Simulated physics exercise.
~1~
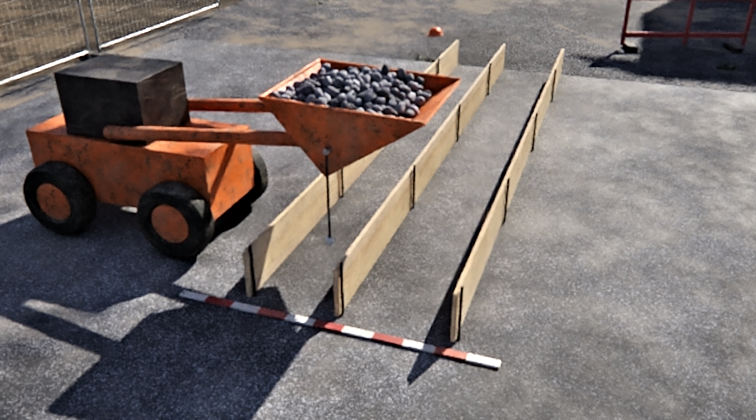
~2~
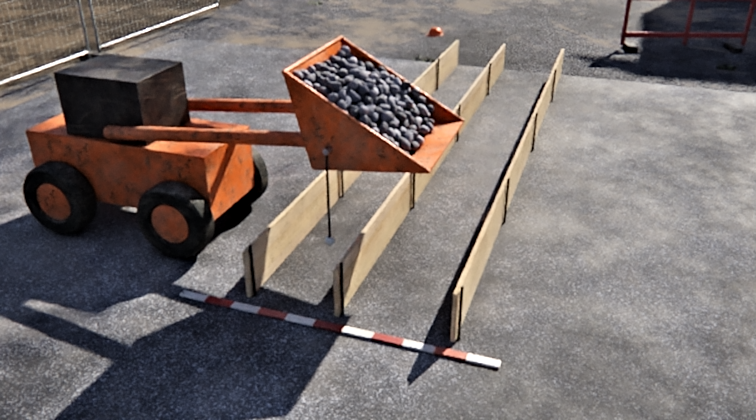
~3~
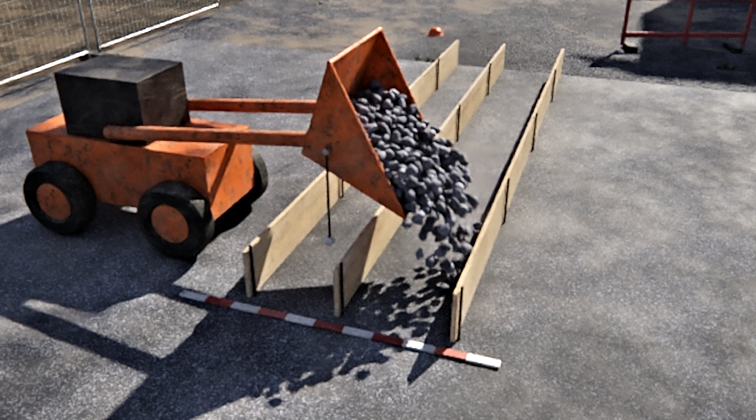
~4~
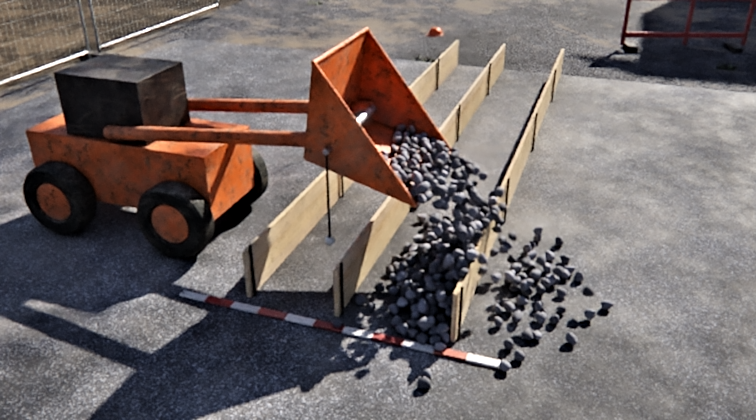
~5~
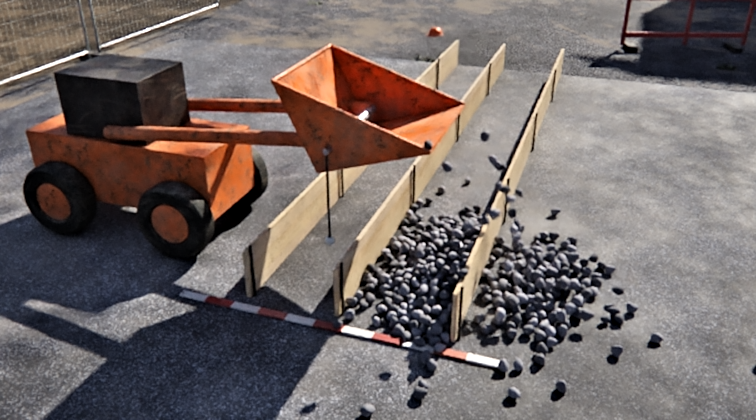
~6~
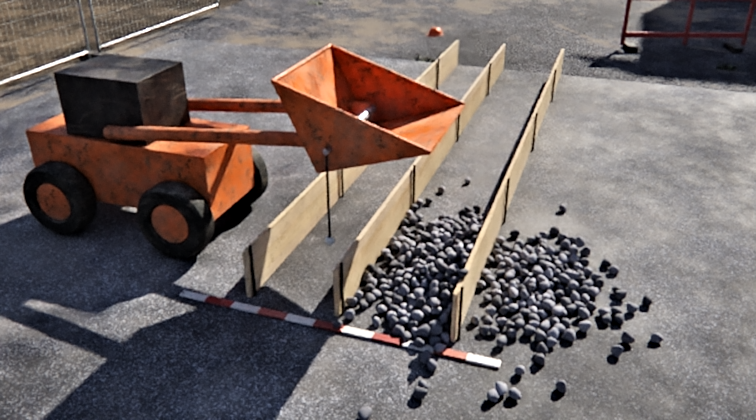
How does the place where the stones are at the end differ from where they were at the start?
At the start the stones were heaped in the raised bucket of the loader. At the end they lay on the ground, lower and farther right, on both sides of the last board.
